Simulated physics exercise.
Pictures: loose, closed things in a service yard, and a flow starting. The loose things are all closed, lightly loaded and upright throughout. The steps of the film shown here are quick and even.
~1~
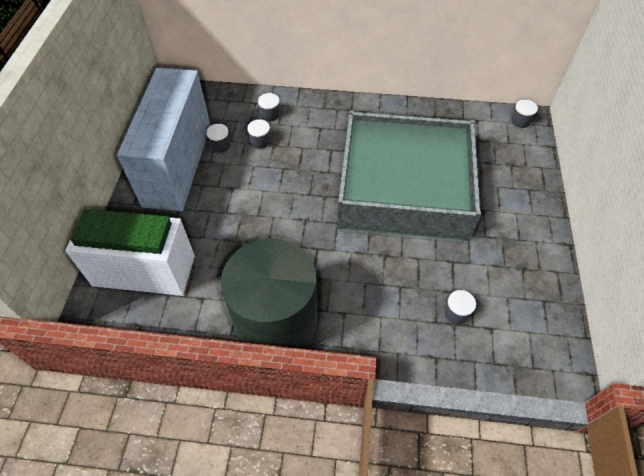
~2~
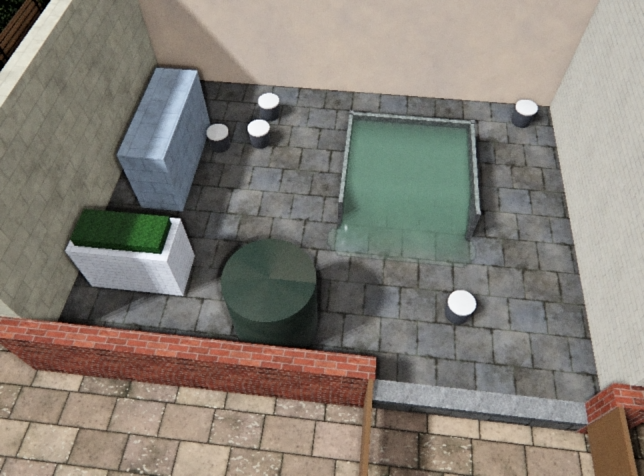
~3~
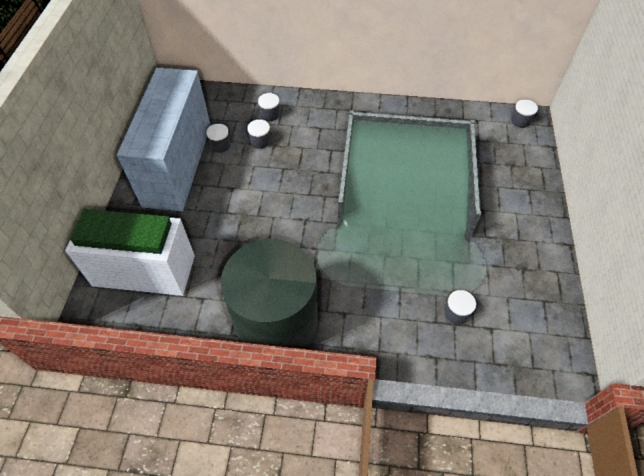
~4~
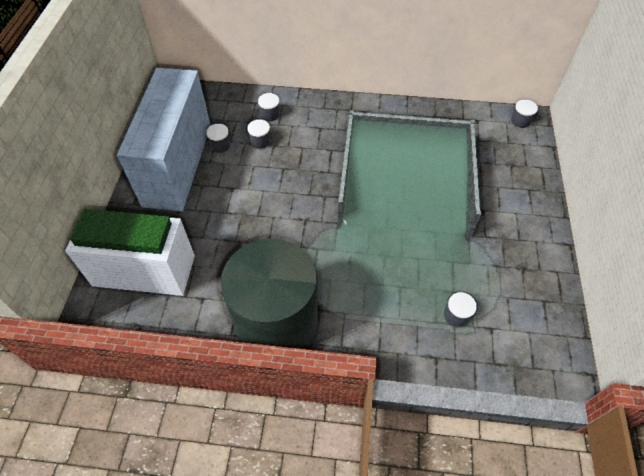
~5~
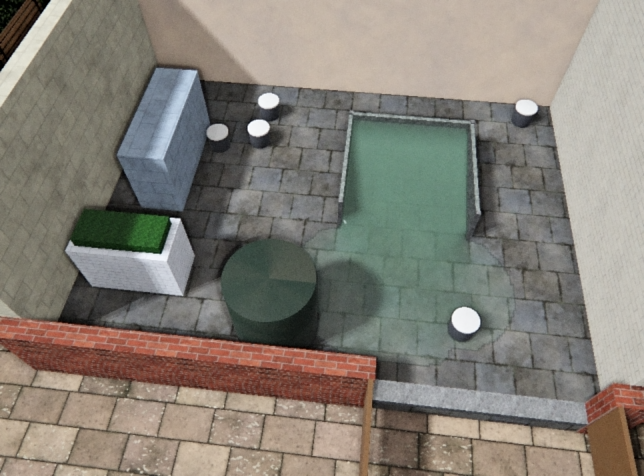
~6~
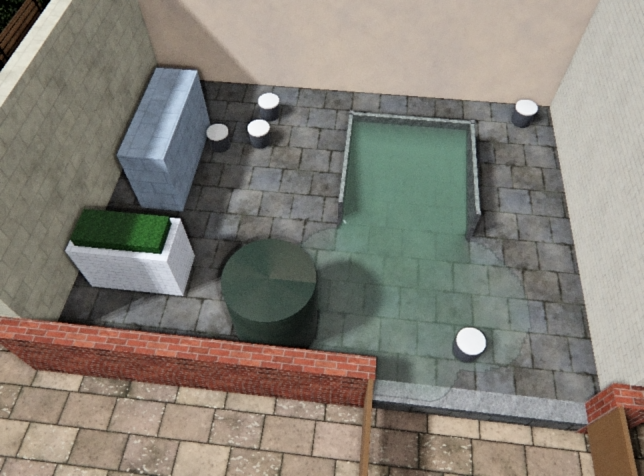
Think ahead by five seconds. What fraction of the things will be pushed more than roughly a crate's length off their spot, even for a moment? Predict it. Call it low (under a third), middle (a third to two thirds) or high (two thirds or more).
Low.
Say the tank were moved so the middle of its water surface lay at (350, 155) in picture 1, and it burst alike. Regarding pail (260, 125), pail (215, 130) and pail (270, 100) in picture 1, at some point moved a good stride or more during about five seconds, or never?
In turn: Under that mark, under that mark, under that mark.
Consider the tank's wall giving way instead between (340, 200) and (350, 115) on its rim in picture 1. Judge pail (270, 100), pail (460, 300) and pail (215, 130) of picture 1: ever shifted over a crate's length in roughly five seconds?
Object by object: Displaced that much, less than that, displaced that much.
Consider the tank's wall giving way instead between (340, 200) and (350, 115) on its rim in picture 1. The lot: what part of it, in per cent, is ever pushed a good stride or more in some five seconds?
It comes out at roughly 60 per cent.
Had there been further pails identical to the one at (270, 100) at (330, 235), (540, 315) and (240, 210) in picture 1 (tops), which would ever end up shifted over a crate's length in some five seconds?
Twin one: Slides well clear; twin two: Slides well clear; twin three: Barely shifts.
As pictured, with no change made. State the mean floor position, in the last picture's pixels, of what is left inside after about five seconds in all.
Their average sits at about pixel (319, 131).
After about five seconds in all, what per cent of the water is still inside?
Roughly 46 in a hundred.
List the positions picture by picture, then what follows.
In the first picture, a pail at (462, 302), on the bottom; a pail at (259, 127) rests on the ground; 0 of 5 have shifted.
In the second picture, a pail at (462, 302), on the bottom; a pail at (259, 127) rests on the ground; 0 of 5 have shifted.
In the third picture, a pail at (462, 302) rests on the ground; a pail at (259, 127), on the bottom; 0 of 5 have shifted.
In the fourth picture, a pail at (463, 305), on the bottom, close to its start; a pail at (259, 127), on the bottom; 0 of 5 have shifted.
In the fifth picture, a pail at (466, 320), on the bottom, close to its start; a pail at (259, 127) rests on the ground; 1 of 5 have shifted.
In the sixth picture, a pail at (471, 340) rests on the ground, a stride from its start; a pail at (259, 127) rests on the ground; 1 of 5 have shifted.
A moment on, 1 of 5 are well off their spots; 0 afloat.
Next, 1 of 5 are well off their spots; 0 afloat.
Later, 1 of 5 are well off their spots; 0 afloat.
In the end, 1 of 5 are well off their spots, and 1 have been at some point; 0 afloat.
